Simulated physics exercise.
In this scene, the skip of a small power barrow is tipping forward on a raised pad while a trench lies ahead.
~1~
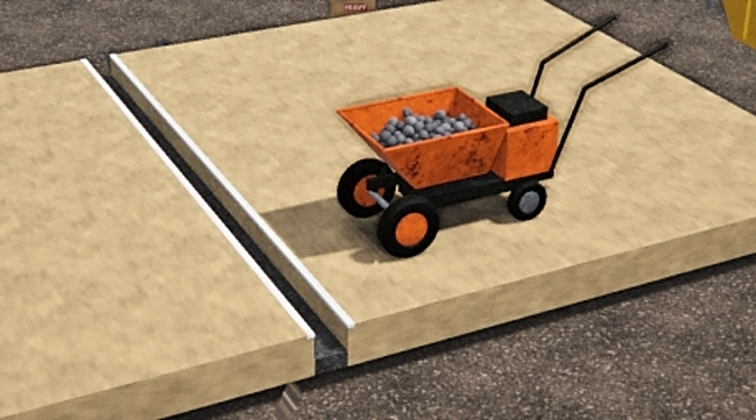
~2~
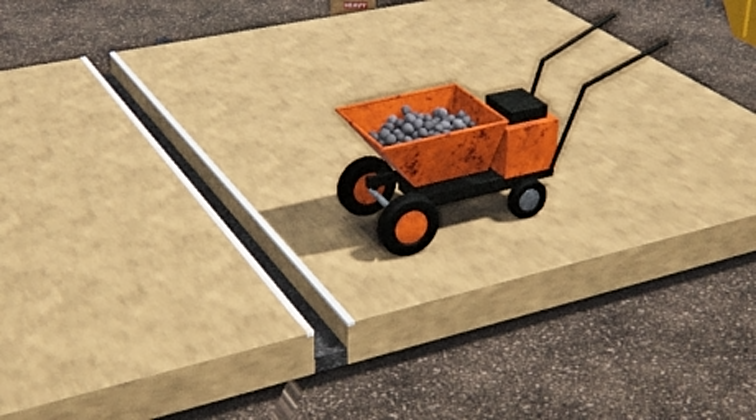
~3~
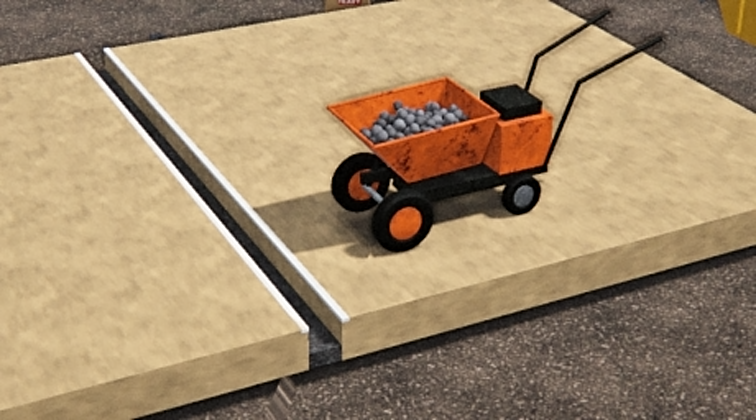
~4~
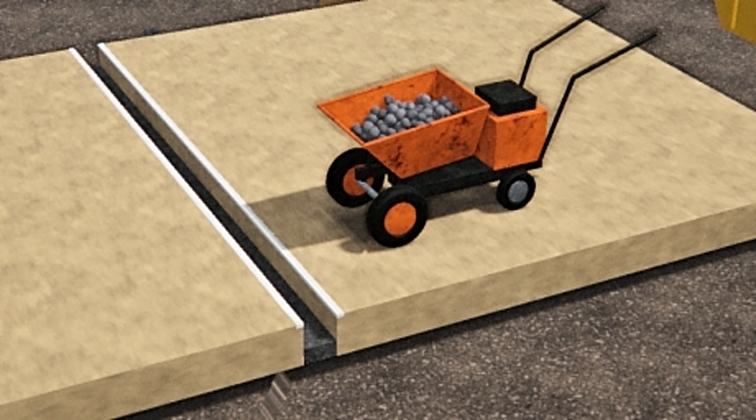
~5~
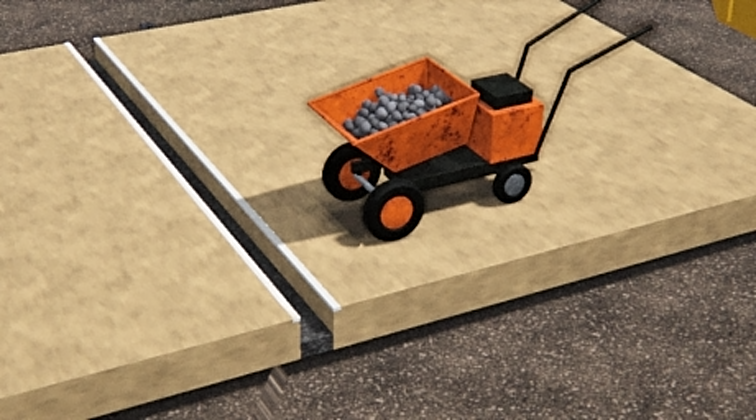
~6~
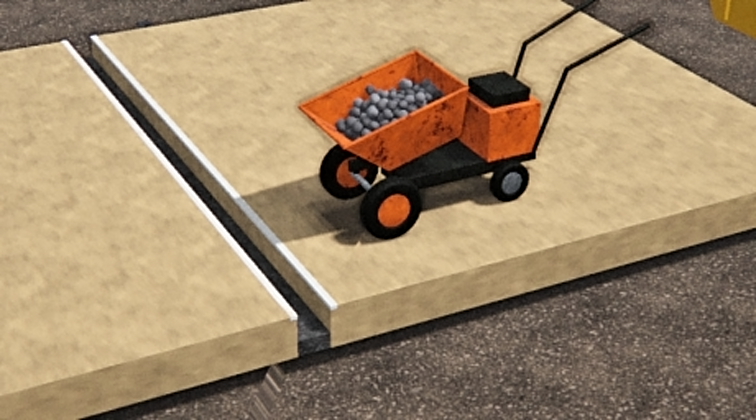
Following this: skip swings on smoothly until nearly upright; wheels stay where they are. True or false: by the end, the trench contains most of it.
True.
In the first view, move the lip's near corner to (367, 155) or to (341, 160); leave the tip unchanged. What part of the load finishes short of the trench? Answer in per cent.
First place: Around 0 per cent. Second place: Around 0 per cent.
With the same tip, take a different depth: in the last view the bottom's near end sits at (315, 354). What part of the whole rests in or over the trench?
It would be close to 90 percent.
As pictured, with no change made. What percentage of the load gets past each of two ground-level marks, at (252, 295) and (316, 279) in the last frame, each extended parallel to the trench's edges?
In order: 10 percent, then 90 percent.
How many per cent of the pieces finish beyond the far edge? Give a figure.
Result: Some 15 % of the load.
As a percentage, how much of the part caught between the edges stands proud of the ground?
Roughly 25 %.
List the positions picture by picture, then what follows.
Lip of the skip (384, 151), level; top of the load (428, 130), round cobbles; first edge of the trench (328, 298); far edge (289, 308), the trench under half as wide as the skip, and about as deep as wide, in the first frame.
Lip of the skip (383, 150), level; top of the load (427, 128), in the second frame.
Lip of the skip (374, 148), tipped barely; top of the load (419, 123), in the third frame.
Lip of the skip (364, 146), tipped a little; top of the load (419, 121), in the fourth frame.
Lip of the skip (355, 144), tipped a little; top of the load (419, 105), in the fifth frame.
Lip of the skip (345, 148), tipped clearly; top of the load (419, 103); first edge of the trench (311, 279); far edge (271, 290), in the sixth frame.
Just after the last frame, skip tipped steeply; every one in the skip.
A moment on, skip tipped steeply; the larger part in the skip; just a few short of the trench; about a tenth in or heaped over the trench; just a few falling.
Further on, skip tipped right over; about a tenth in the skip; about a tenth short of the trench; roughly two thirds in or heaped over the trench; about a tenth beyond it.
When it is over, skip tipped right over; just a few in the skip; about a tenth short of the trench; the larger part in or heaped over the trench; about a tenth beyond it.
